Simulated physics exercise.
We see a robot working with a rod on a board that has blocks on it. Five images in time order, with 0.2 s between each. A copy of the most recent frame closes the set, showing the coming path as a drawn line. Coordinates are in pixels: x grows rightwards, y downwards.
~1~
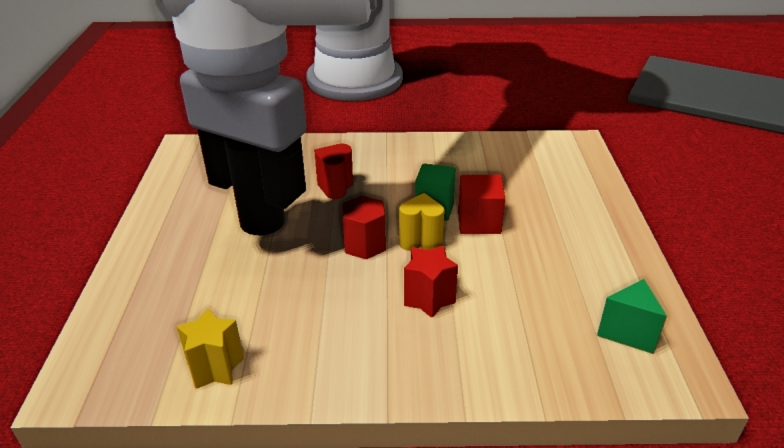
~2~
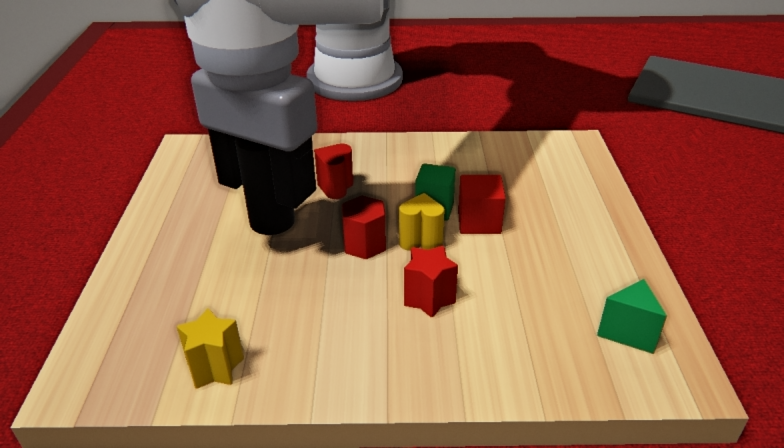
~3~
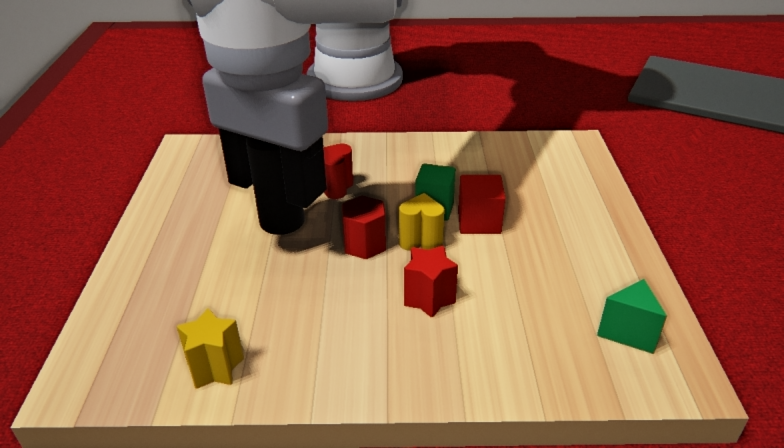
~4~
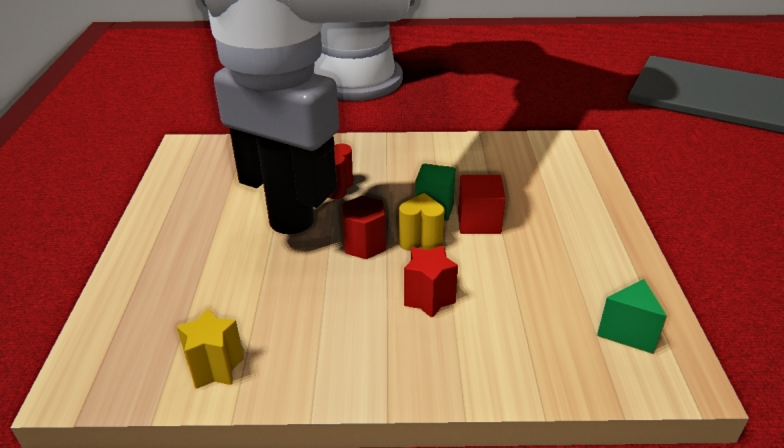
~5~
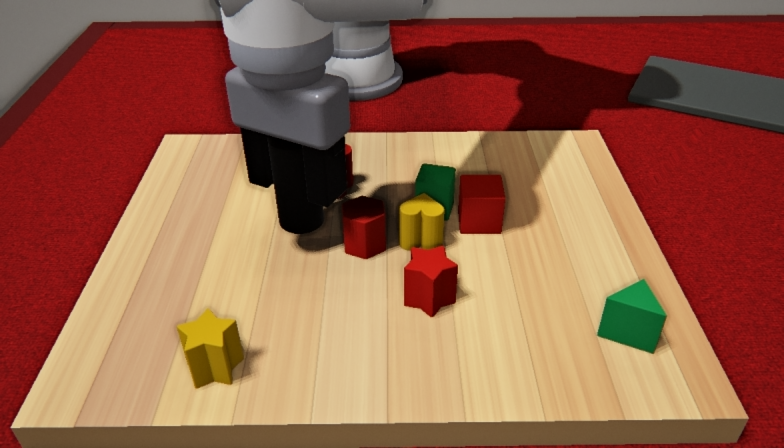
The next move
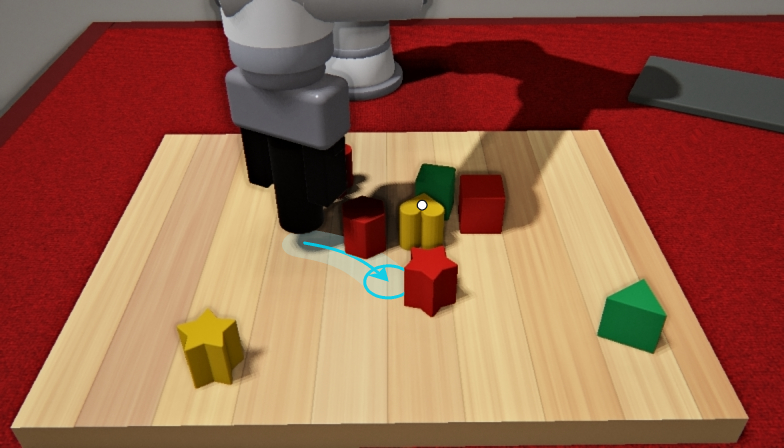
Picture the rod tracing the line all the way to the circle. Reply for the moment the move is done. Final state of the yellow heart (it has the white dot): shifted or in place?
Here the yellow heart moves off its spot.
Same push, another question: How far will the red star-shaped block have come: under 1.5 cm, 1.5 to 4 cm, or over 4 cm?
Offset: Below 1.5 cm.
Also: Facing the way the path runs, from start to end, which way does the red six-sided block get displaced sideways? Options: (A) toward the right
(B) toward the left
Letter B.
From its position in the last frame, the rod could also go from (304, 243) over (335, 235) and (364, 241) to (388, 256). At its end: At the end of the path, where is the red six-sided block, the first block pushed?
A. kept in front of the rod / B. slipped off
Correct choice: A.
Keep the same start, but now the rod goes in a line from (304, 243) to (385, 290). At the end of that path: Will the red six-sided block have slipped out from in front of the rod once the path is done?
My answer is yes.
The drawn path runs from (304, 243) over (336, 250) and (365, 263) to (388, 281); the dot is on the yellow heart.
On the path given first. Halfway along, rod (350, 233); red six-sided block (394, 212), turned 20° anticlockwise; yellow heart (436, 204).
At the end, rod (388, 259); red six-sided block (411, 216), turned 40° anticlockwise; yellow heart (449, 202), turned 15° anticlockwise; red star-shaped block not moved.
